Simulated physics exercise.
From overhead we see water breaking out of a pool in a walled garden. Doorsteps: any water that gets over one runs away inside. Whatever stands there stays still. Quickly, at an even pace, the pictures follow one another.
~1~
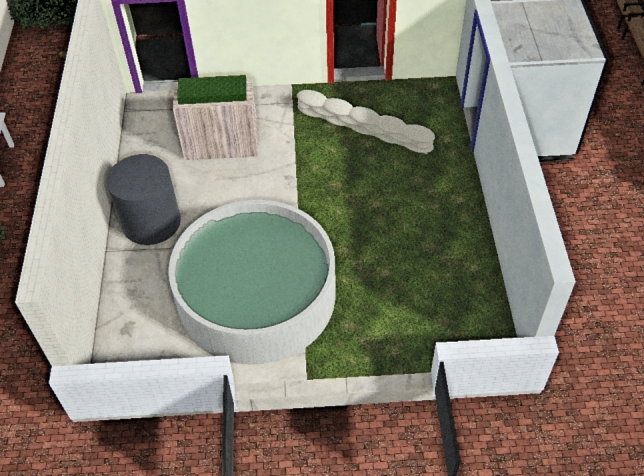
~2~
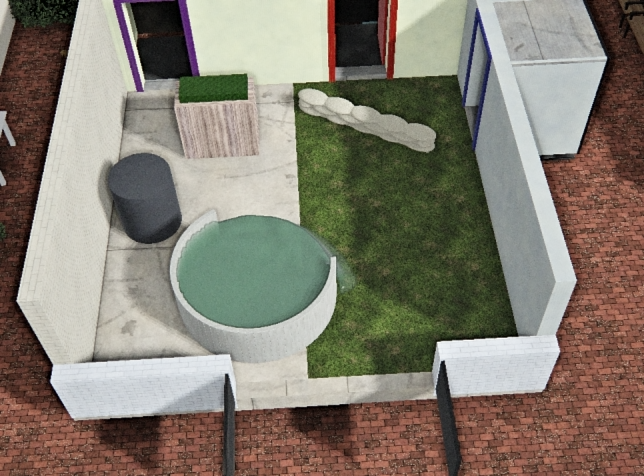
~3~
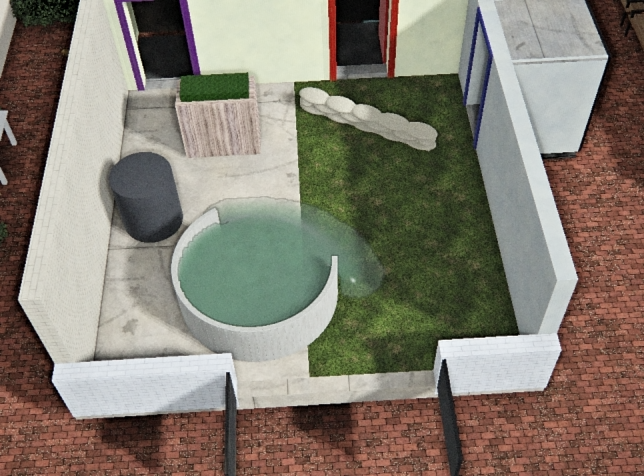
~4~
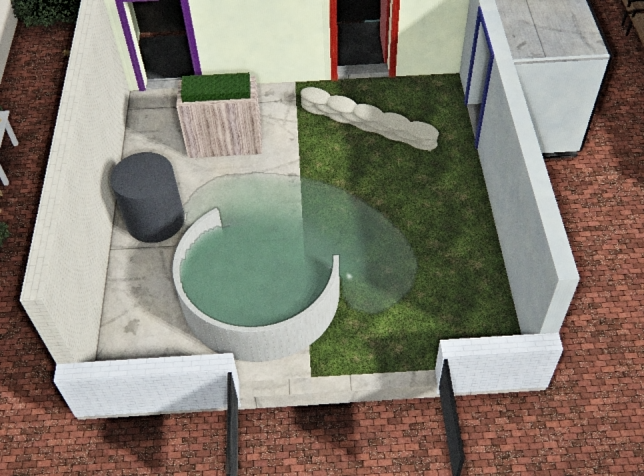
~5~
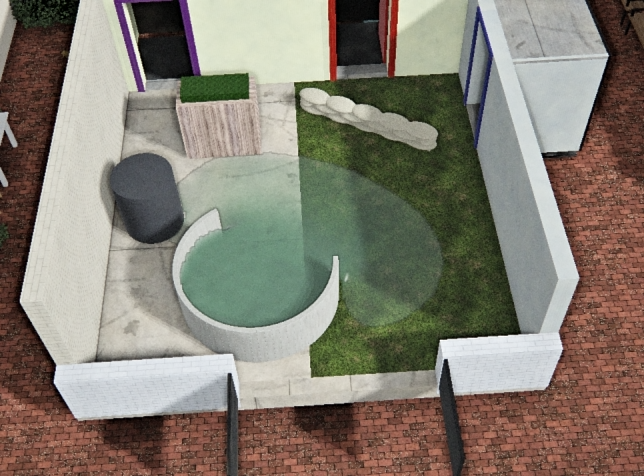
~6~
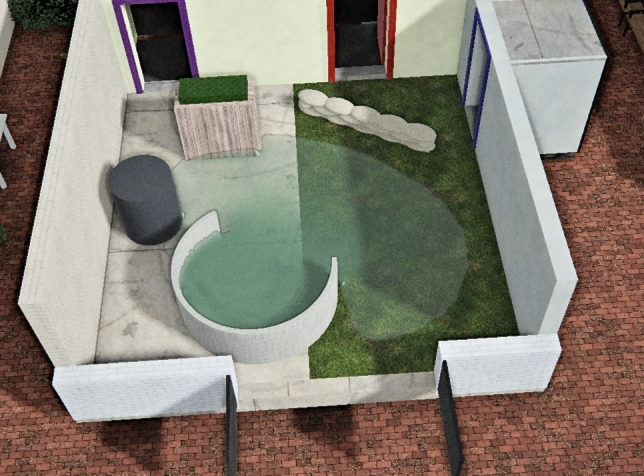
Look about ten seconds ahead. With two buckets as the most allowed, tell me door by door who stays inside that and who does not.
Red door: Does not exceed it; blue door: Exceeds it; purple door: Exceeds it.
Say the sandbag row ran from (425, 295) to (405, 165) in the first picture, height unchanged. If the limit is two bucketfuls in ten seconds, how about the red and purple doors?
Results - red door above the threshold, purple door above the threshold.
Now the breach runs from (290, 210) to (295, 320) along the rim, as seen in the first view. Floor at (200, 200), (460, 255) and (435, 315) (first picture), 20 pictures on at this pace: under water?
First kept bare, second soaked through, third soaked through.
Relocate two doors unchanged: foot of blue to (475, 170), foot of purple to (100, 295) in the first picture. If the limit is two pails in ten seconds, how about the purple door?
In this case the purple door remains within bounds.
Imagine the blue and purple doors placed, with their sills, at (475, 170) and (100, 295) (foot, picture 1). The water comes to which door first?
I'd name the blue-painted one.
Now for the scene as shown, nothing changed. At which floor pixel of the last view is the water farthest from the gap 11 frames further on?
At about (128, 94).
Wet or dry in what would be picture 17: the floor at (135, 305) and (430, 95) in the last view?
In that order: Clear, dry.
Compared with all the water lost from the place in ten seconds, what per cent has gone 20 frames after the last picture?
Around 5 % of the total, roughly.
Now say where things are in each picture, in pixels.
The first picture shows the pool at (252, 266) is whole and still.
In the second picture, the front is at a hidden place, out from the gap on the pool's far side.
In the third picture, water pours out on the pool's far side and has run to (375, 282).
In the fourth picture, the front is at (406, 284), out from the gap on the pool's far side.
In the fifth picture, the front is at (434, 275), out from the gap on the pool's far side.
In the sixth picture, water pours out on the pool's far side and has run to (462, 255).
A moment on, water covers 50 % of the floor; the red door not reached, the blue door not reached, the purple door not reached.
Next, water covers 60 % of the floor; the red door wet at the sill, nothing in, the blue door under two buckets in, the purple door not reached.
Then, water covers 80 % of the floor; the red door wet at the sill, nothing in, the blue door under two buckets in, the purple door under two buckets in.
Later, water covers 95 % of the floor; the red door wet at the sill, nothing in, the blue door over two buckets in, the purple door over two buckets in.
In the end, water covers 95 % of the floor; the red door wet at the sill, nothing in, the blue door far over two buckets in, the purple door over two buckets in.
